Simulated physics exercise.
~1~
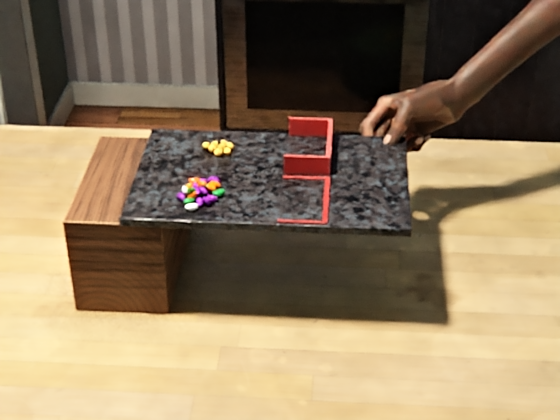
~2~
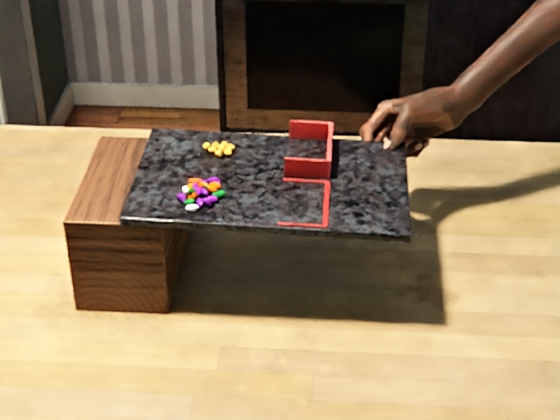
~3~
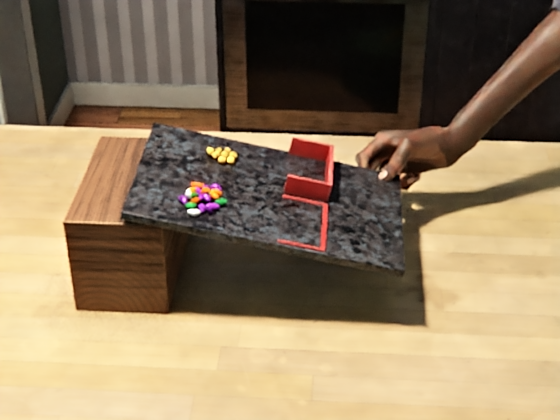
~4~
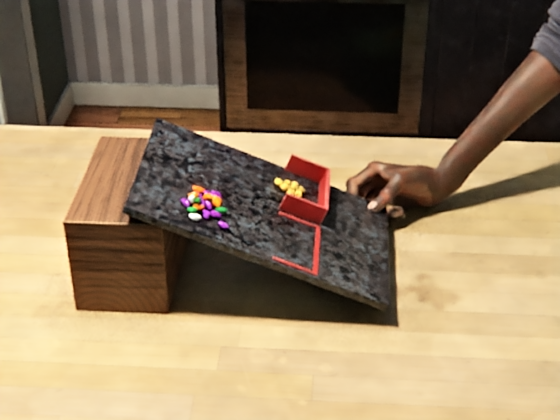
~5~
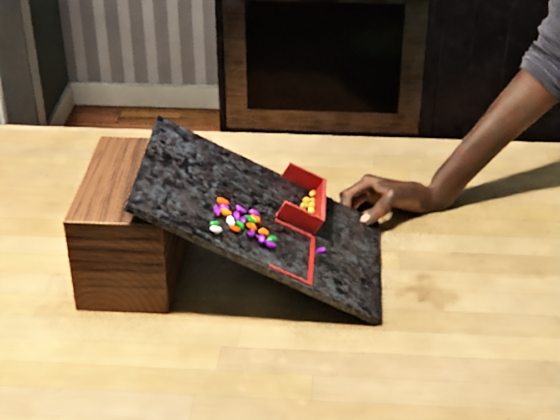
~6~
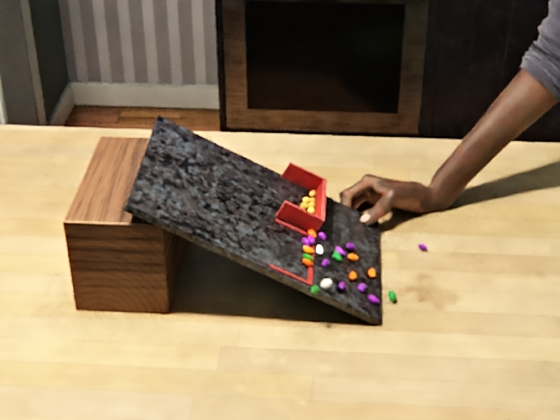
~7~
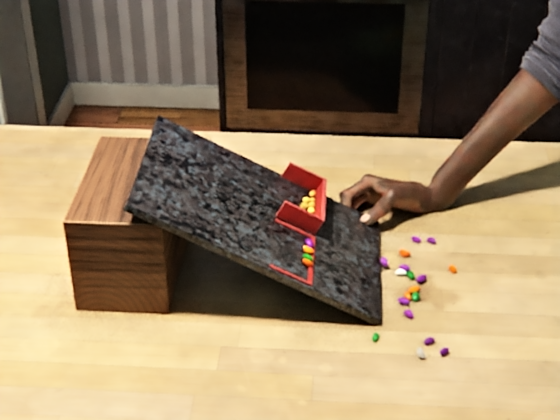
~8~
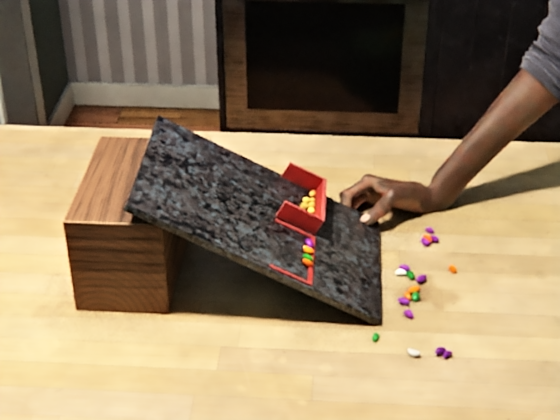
On a wooden counter, a hand lowered one end of a dark speckled board propped on a block; the yellow pieces slid into a red holder, then the multicoloured ones slid down, a few stopping at a red bar while most scattered across the counter.
